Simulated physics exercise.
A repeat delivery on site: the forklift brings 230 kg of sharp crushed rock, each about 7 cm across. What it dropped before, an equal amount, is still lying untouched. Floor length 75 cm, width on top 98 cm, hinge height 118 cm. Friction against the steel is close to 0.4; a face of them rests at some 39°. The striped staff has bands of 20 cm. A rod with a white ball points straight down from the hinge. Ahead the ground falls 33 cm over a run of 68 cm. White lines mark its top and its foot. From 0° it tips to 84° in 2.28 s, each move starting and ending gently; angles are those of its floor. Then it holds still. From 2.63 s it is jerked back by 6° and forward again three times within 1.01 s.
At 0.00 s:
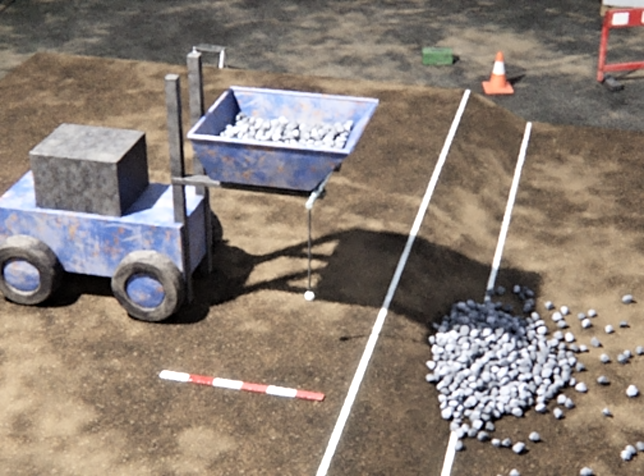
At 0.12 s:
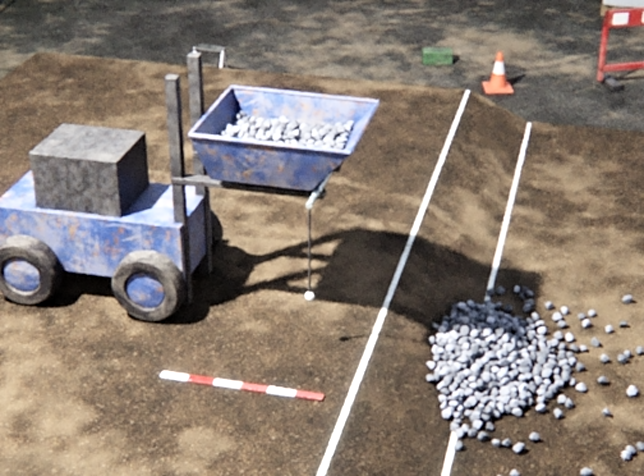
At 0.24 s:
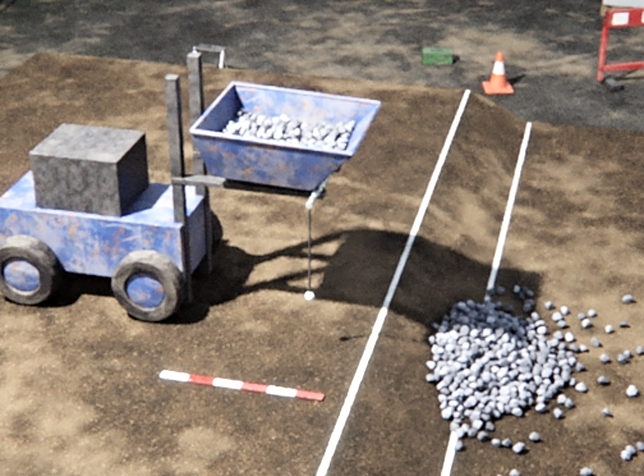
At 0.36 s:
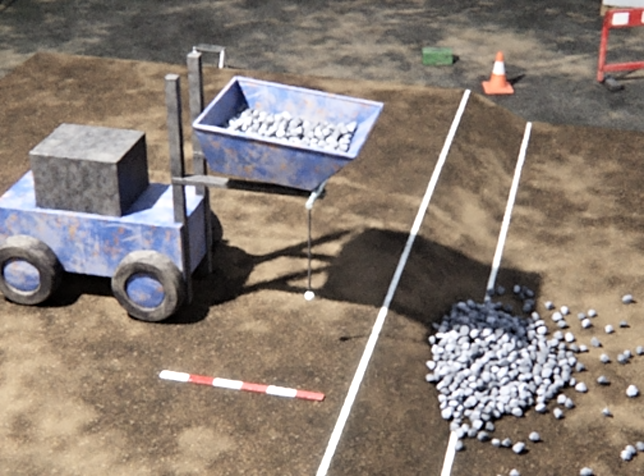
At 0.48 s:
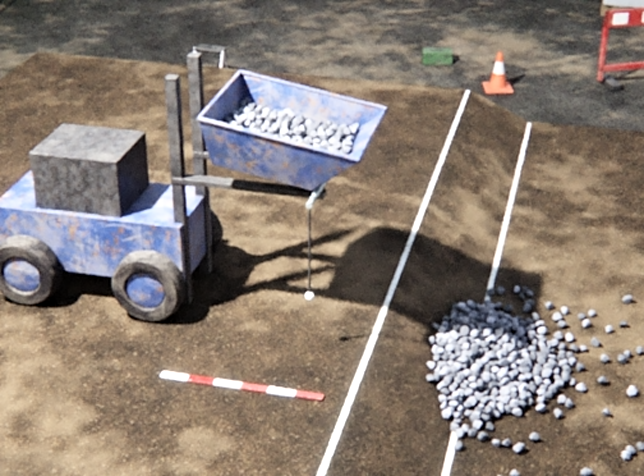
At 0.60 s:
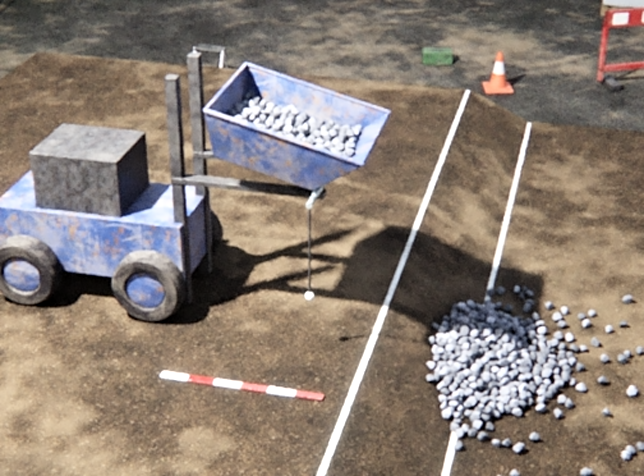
Small blue forklift standing still on brown ground, slowly tilting its skip of grey stones toward the right, near a stone pile.
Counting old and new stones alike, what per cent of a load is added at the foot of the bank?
Roughly 38 per cent of a load more.
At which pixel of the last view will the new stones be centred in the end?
Their middle is at about (456, 340).
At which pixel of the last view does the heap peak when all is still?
Around (444, 320).
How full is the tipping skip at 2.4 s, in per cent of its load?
It holds some 20 per cent.
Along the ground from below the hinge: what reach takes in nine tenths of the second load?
Roughly 140 cm ahead of it.
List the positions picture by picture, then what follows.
In the first frame, the tipping skip is at 0°, its lip at (350, 152); the top of the load is at (322, 133). The earlier load is highest near (468, 342), 11 cm below ground level, 26 % on the top or the slope, 74 % at the foot of the bank.
In the second frame, lip at (350, 153), floor tilted 1°, highest stones at (303, 132); the stones move at 0.1 m/s on average.
In the third frame, lip at (352, 154), floor tilted 3°, highest stones at (299, 129); the stones move at 0.1 m/s on average.
In the fourth frame, lip at (355, 157), floor tilted 6°, highest stones at (265, 121); the stones move at 0.2 m/s on average.
In the fifth frame, the tipping skip is at 10°, its lip at (359, 160); the top of the load is at (248, 113); the stones move at 0.3 m/s on average.
In the sixth frame, lip at (363, 165), floor tilted 14°, highest stones at (251, 105); the stones move at 0.3 m/s on average.
After 1.7 s the floor is at 71°; in per cent of one load, 100 in the tipping skip, 27 on the top or the slope, 74 at the foot of the bank; the foremost stones are past the picture's edge.
After 2.4 s the floor is at 84°; in per cent of one load, 20 in the tipping skip, 100 on the top or the slope, 80 at the foot of the bank; the foremost stones are past the picture's edge.
After 4.1 s the floor is at 84°; in per cent of one load, 0 in the tipping skip, 88 on the top or the slope, 112 at the foot of the bank; the foremost stones are past the picture's edge.
After 6.5 s the floor is at 84°; in per cent of one load, 0 in the tipping skip, 88 on the top or the slope, 112 at the foot of the bank; the foremost stones are past the picture's edge. Net gain at the foot of the bank, 38.
